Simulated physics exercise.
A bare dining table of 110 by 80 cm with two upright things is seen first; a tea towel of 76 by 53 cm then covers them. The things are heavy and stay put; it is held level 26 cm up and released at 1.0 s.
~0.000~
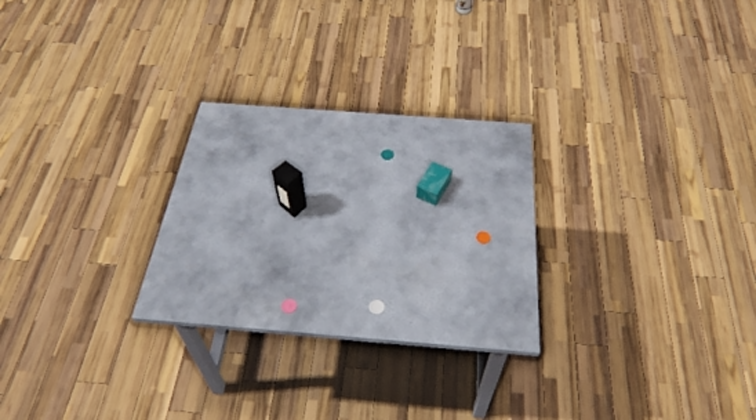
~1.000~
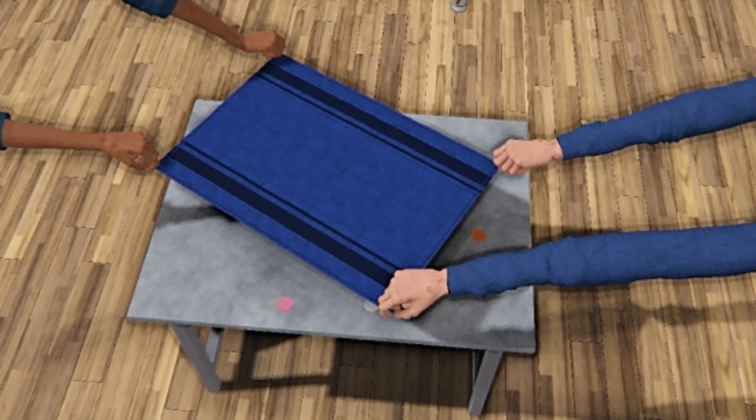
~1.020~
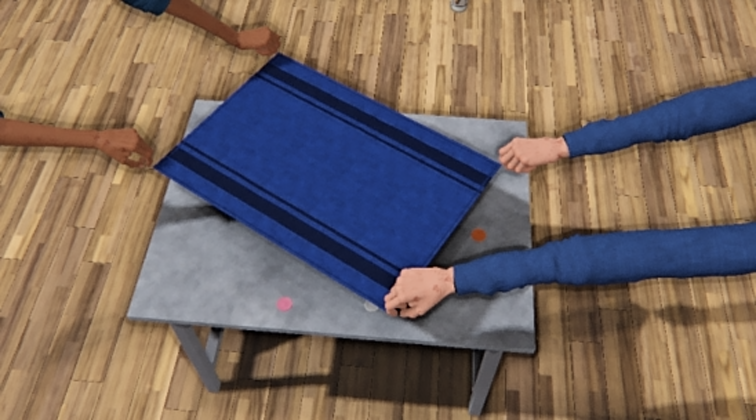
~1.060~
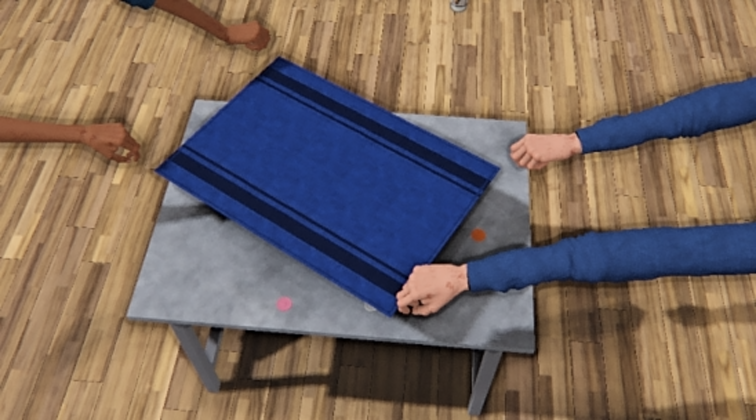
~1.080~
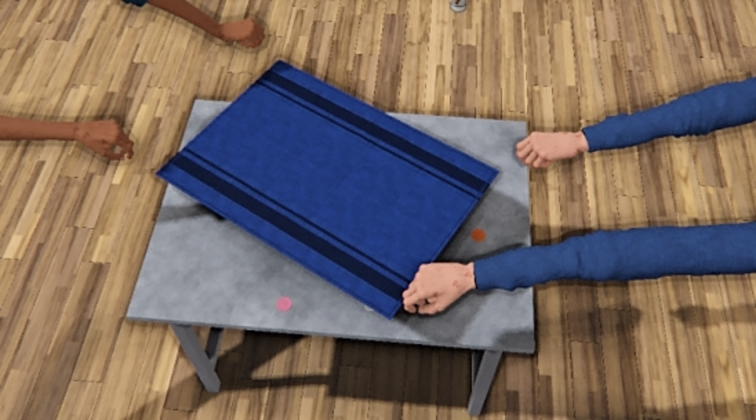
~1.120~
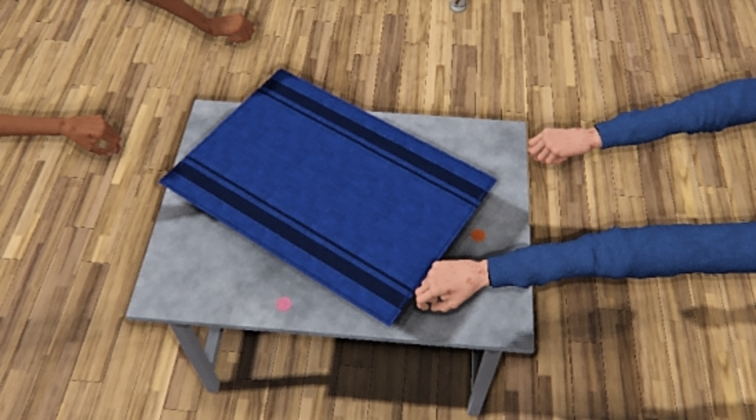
Two people's hands held a blue striped tea towel stretched flat above a gray table with a black box and a teal block on it, then let go and drew back as the cloth sank slightly.
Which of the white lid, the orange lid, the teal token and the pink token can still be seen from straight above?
The white lid will get draped, the orange lid will remain visible, the teal token will remain visible, the pink token will remain visible.
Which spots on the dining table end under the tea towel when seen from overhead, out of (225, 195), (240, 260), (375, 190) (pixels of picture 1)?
Check, spot by spot: Clear / clear / overlapped.
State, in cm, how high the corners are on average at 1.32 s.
On average the corners sit about 1 cm above the surface.
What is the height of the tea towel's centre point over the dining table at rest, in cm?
Roughly 11 cm.
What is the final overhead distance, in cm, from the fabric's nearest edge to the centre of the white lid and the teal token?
Around 6 centimetres for the first one and around 7 centimetres for the second.
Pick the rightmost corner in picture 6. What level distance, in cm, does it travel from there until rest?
10 cm.
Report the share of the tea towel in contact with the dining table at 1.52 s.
I'd put it near 25 in a hundred.
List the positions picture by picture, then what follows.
In the first picture, white lid (377, 307); orange lid (484, 237); teal token (387, 154); pink token (289, 306); teal block (435, 178), 6 cm tall; black box (287, 171), 17 cm tall.
In the second picture, tea towel corners (153, 167) (279, 52) (502, 165) (391, 314); highest point 26 cm, lowest 26 cm.
In the third picture, tea towel corners (153, 168) (279, 52); highest point 26 cm, lowest 26 cm.
In the fourth picture, tea towel corners (154, 171) (279, 56); highest point 24 cm, lowest 24 cm.
In the fifth picture, tea towel corners (155, 174) (279, 59); highest point 23 cm, lowest 23 cm.
In the sixth picture, tea towel corners (158, 183) (280, 69) (497, 180) (390, 327); highest point 20 cm, lowest 19 cm.
By 1.3 s, 25 % of it is down, spanning 76 by 71 cm, above white lid.
By 1.5 s, 25 % of it is down, spanning 77 by 72 cm, above white lid.
By 1.7 s, 25 % of it is down, spanning 75 by 71 cm, above white lid.
By 1.9 s, 25 % of it is down, spanning 75 by 71 cm, above white lid.
By 2.7 s, 30 % of it is down, spanning 75 by 71 cm, above white lid.
